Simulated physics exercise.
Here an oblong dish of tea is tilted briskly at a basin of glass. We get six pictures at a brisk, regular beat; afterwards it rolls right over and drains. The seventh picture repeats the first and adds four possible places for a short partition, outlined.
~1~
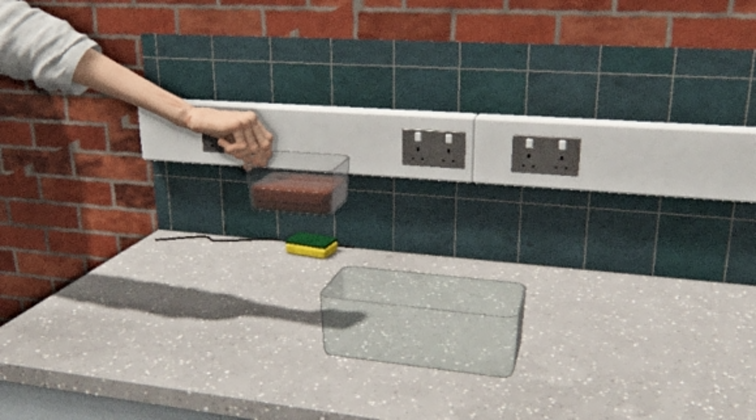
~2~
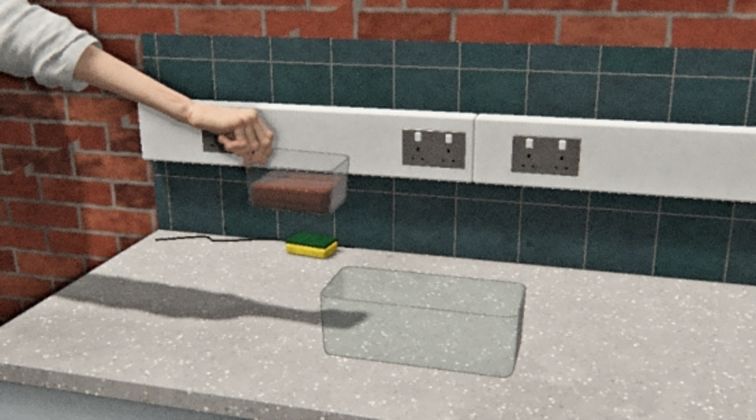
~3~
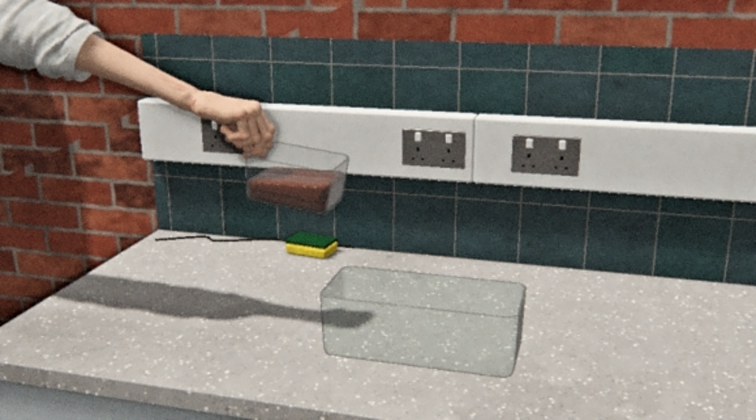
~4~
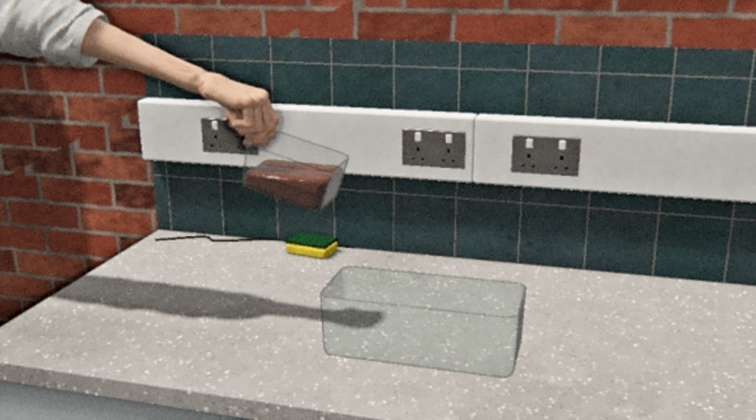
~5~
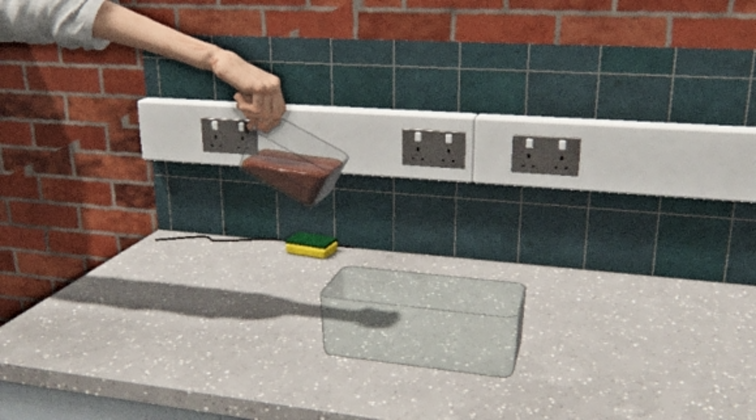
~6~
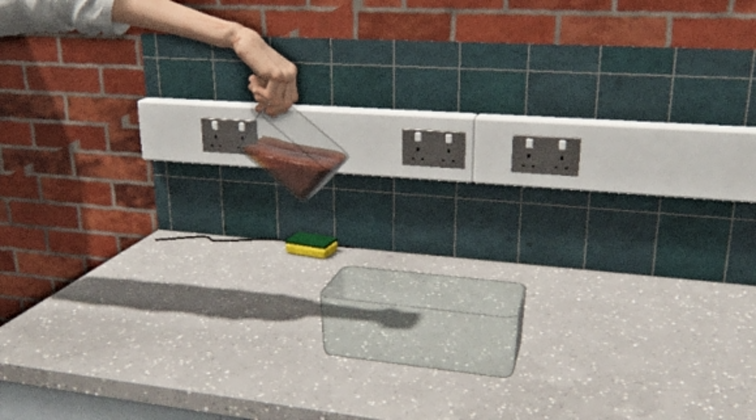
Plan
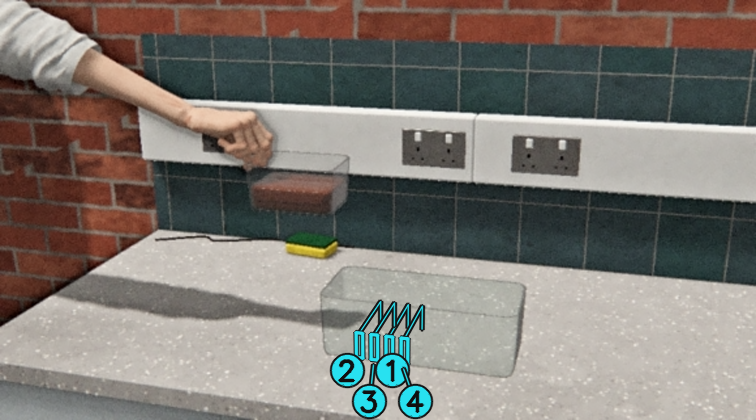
On a speckled kitchen worktop, a hand tilting an oblong clear dish of reddish-brown liquid rightward above an empty glass basin.
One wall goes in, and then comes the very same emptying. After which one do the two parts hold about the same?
I would pick place 4.
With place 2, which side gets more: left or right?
The right one.
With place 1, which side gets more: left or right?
More ends on the right.
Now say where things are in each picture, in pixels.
The first picture shows upright, lip at (340, 163); basin from (324, 352) to (514, 376); nothing has left yet.
The second picture shows upright, lip at (340, 163); nothing has left yet.
The third picture shows tipped about 7°, lip at (340, 163); nothing has left yet.
The fourth picture shows tipped about 15°, lip at (340, 163); nothing has left yet.
The fifth picture shows tipped about 26°, lip at (340, 163); nothing has left yet.
The sixth picture shows tipped about 38°, lip at (340, 163); nothing has left yet.
In cyan, 1 at (388, 366); 2 at (358, 362); 3 at (373, 364); 4 at (403, 368).
For place 1, about 14 % ends left of the wall and 82 % right of it; 3 % is lost outside.
For place 2, about 7 % ends left of the wall and 89 % right of it; 4 % is lost outside.
For place 3, about 8 % ends left of the wall and 89 % right of it; 4 % is lost outside.
For place 4, about 47 % ends left of the wall and 49 % right of it; 4 % is lost outside.
